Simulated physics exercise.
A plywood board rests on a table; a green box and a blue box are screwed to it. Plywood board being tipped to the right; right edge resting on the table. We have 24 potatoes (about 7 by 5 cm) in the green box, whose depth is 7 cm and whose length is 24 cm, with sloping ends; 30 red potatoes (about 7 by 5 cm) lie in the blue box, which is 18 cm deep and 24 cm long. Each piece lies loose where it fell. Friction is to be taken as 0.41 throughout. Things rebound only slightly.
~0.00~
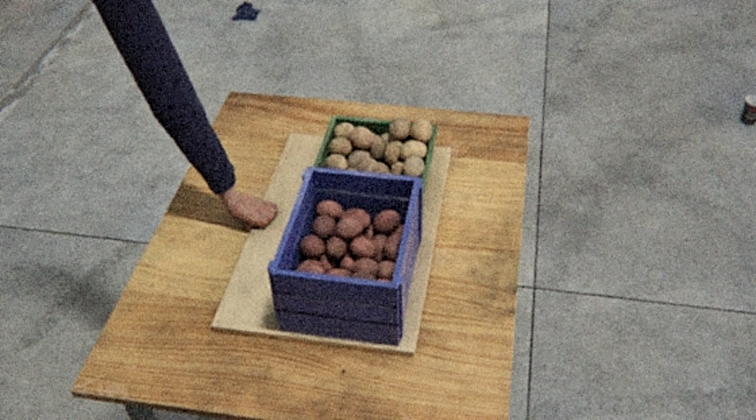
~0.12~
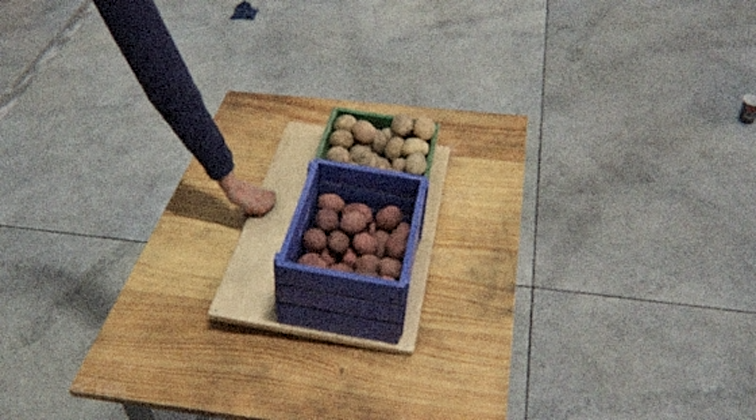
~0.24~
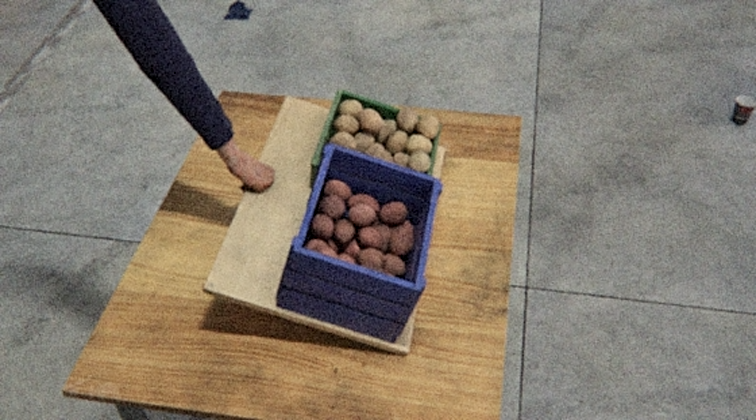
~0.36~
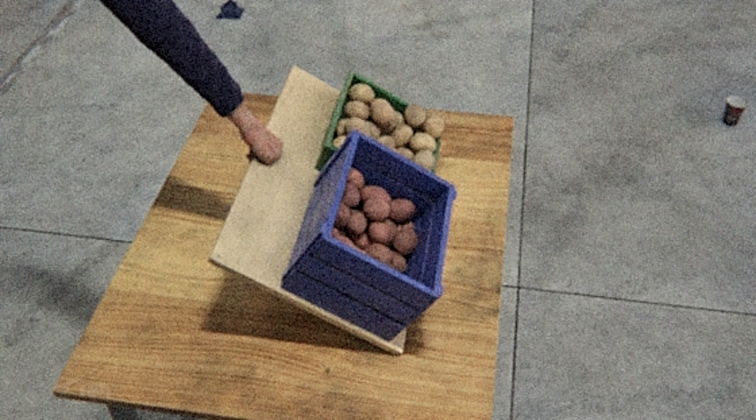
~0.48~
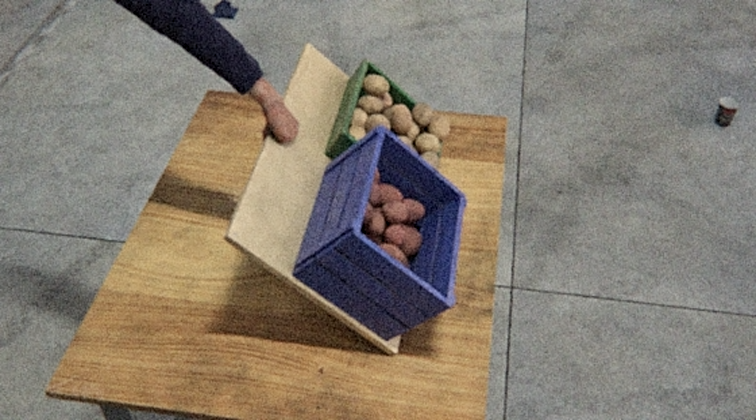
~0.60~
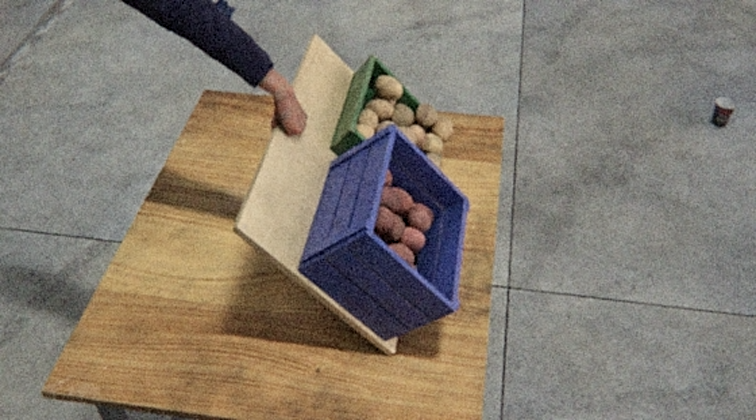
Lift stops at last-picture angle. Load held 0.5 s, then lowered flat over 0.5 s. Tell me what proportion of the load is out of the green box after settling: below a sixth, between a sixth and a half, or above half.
The proportion out is between a sixth and a half.
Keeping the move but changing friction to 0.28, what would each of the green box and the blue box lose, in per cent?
Green box 20, blue box 0 per cent.
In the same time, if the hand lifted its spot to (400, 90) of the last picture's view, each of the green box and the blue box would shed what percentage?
In that setup the green box sheds 90 per cent of its load, while the blue box sheds 40 per cent.
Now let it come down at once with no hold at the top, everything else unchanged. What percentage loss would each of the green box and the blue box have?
Green box 20%, blue box 0%.
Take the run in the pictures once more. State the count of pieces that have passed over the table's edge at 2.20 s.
About 3.
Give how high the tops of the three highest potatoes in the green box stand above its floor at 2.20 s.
About 10 cm.
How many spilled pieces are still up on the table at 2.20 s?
Count of pieces: About 3.
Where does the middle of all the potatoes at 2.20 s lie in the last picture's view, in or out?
In the last view, the centre sits near (369, 170).
After 0.86 s, tilt 48°; 2 of 24 out of the green box and 0 of 30 out of the blue box.
After 1.18 s, tilt 45°; 5 of 24 out of the green box and 0 of 30 out of the blue box.
After 1.62 s, tilt 0°; 6 of 24 out of the green box and 0 of 30 out of the blue box.
Outcome (at 2.20 s), 6 of 24 out of the green box and 0 of 30 out of the blue box. Asked share, 6 of 24, 25 per cent.
